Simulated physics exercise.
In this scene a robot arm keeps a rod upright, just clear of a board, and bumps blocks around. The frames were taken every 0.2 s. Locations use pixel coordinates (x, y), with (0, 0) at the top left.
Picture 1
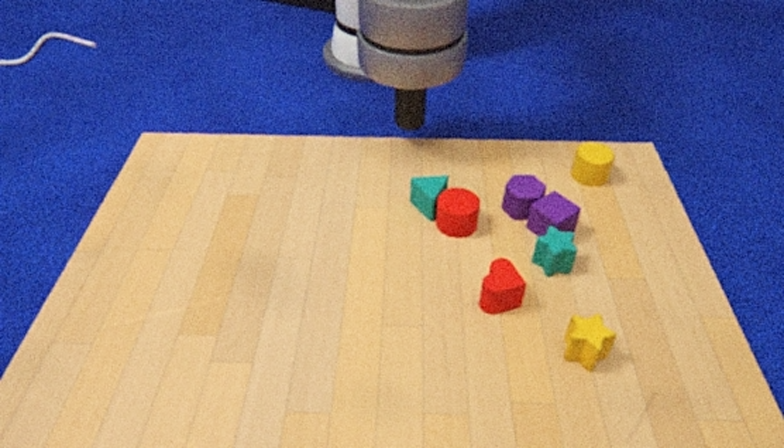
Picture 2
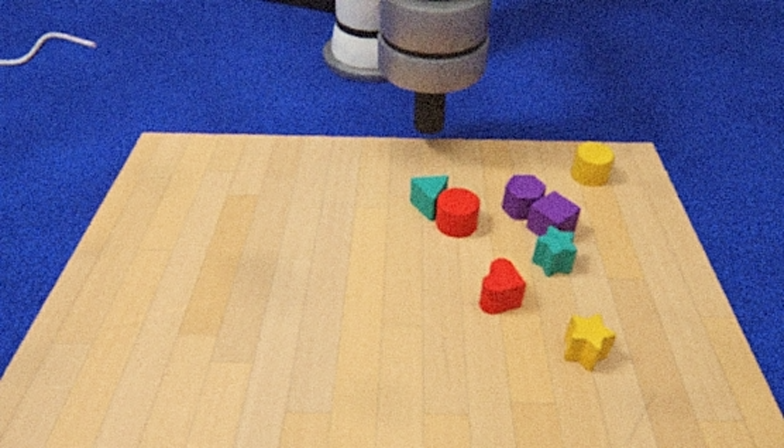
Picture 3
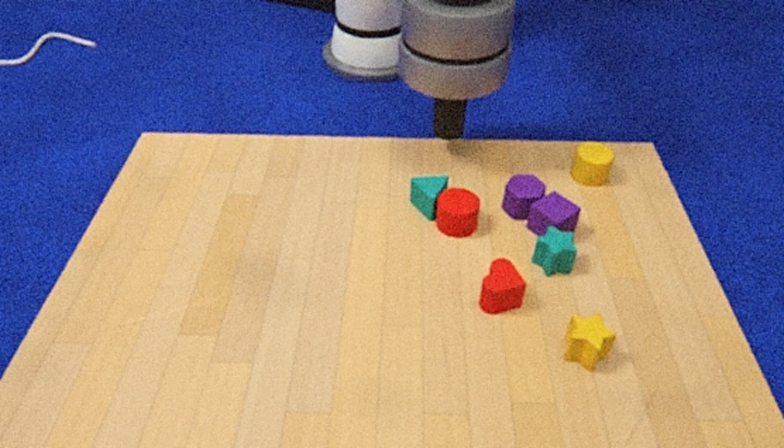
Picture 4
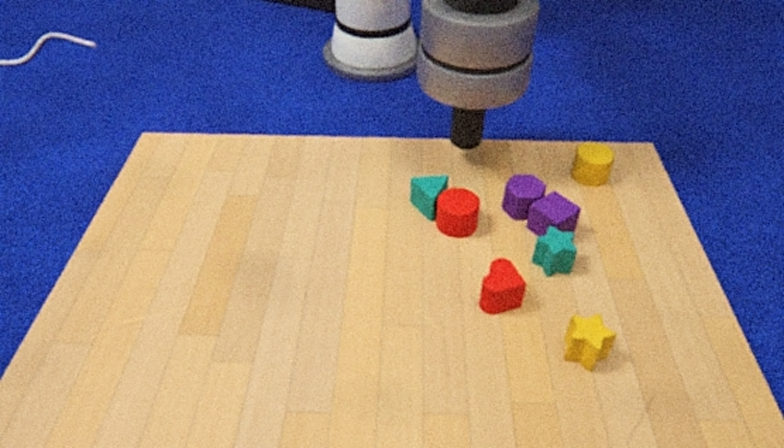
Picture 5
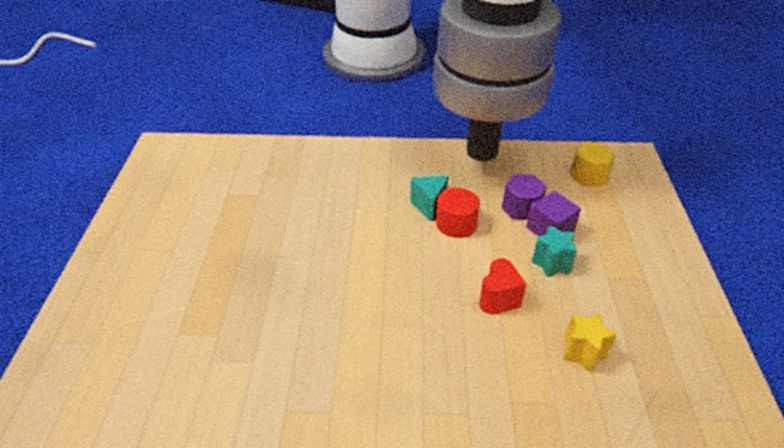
A grey robot arm with a black rod slid a short way to the right and slightly closer along the far edge of a wooden board, while the red, purple, turquoise and yellow blocks stayed still.
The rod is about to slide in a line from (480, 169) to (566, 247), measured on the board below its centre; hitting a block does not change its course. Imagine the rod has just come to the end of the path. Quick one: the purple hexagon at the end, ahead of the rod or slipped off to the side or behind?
Answer: Still ahead.
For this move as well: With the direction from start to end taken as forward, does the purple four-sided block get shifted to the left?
Short answer: Yes.
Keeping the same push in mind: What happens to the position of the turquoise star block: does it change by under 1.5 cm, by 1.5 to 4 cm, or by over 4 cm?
Between 1.5 and 4 cm.
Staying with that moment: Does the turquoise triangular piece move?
Going by the path, no.
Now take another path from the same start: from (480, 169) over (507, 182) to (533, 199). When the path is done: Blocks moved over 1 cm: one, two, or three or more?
Blocks moved: Two.
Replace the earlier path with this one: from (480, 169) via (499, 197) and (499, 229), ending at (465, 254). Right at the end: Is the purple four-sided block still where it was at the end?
No, that is not what happens.
The first path, step by step. One third of the way, rod at (510, 176); purple hexagon at (532, 192); purple four-sided block at (562, 211), turned 15° anticlockwise.
Two thirds of the way, rod at (539, 202); purple hexagon at (565, 219); purple four-sided block at (602, 235), turned 20° anticlockwise; turquoise star block at (562, 247), turned 30° clockwise.
At the end, rod at (571, 230); turquoise triangular piece unmoved; red circular block unmoved; purple hexagon at (604, 248); purple four-sided block at (646, 260), turned 30° anticlockwise; turquoise star block at (573, 261), turned 100° clockwise.
